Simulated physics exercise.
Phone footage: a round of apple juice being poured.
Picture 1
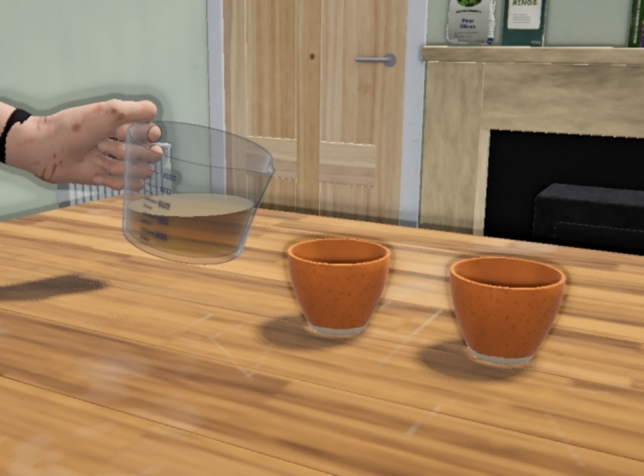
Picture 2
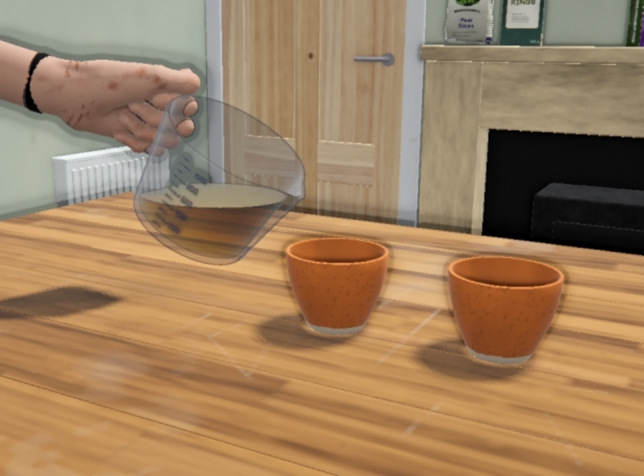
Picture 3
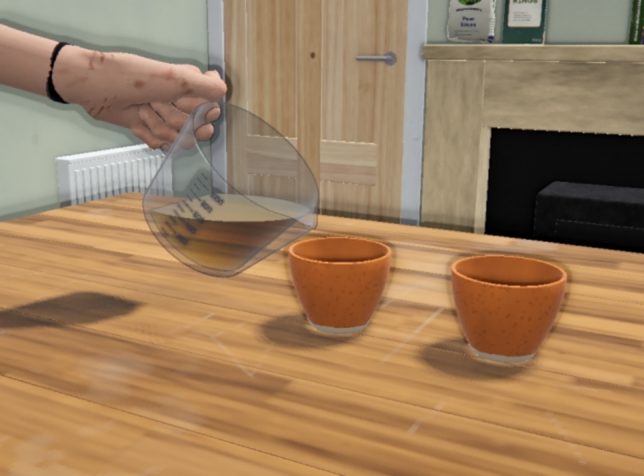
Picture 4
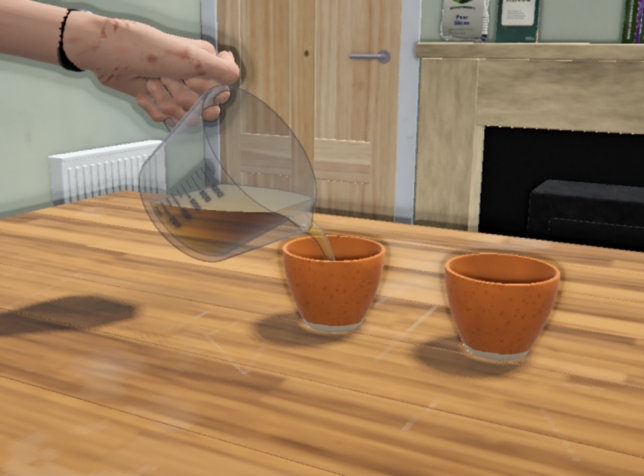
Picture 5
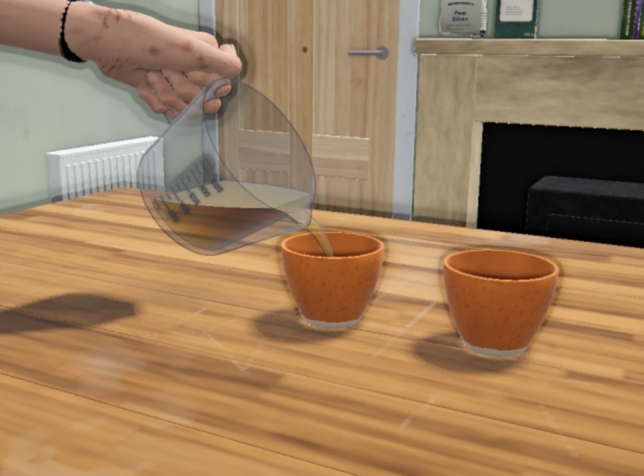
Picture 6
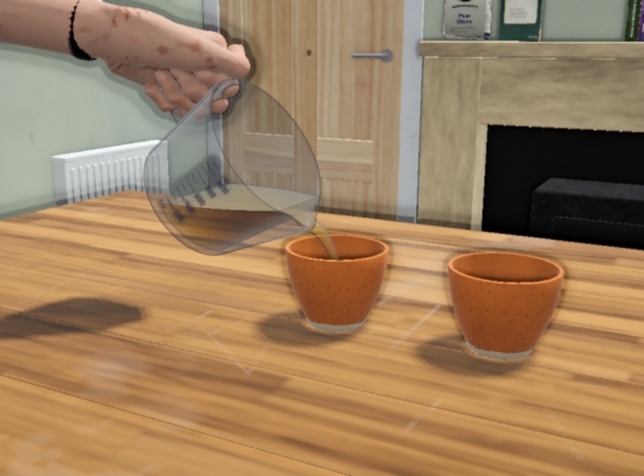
In a room with pale green walls, a wooden door and a fireplace, a slightly shaky camera looks across a wooden tabletop. A hand with a dark wristband holds a clear jug of amber liquid at left, beside two orange cups. The hand lifts and moves the jug right, tilts it over the nearer-left cup, and pours a thin stream into it while the other cup stays still.
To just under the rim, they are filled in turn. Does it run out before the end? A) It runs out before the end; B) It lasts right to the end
A, it runs out before the end.
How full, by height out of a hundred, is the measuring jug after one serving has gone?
Roughly 10 %.
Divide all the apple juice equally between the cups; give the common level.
Common level: Some 75 in a hundred.
Next, the first is about two thirds full.
After that, the first is done and the measuring jug has about a third of its load.
Finally, the measuring jug is empty with one filled and the next at about half of a serving.
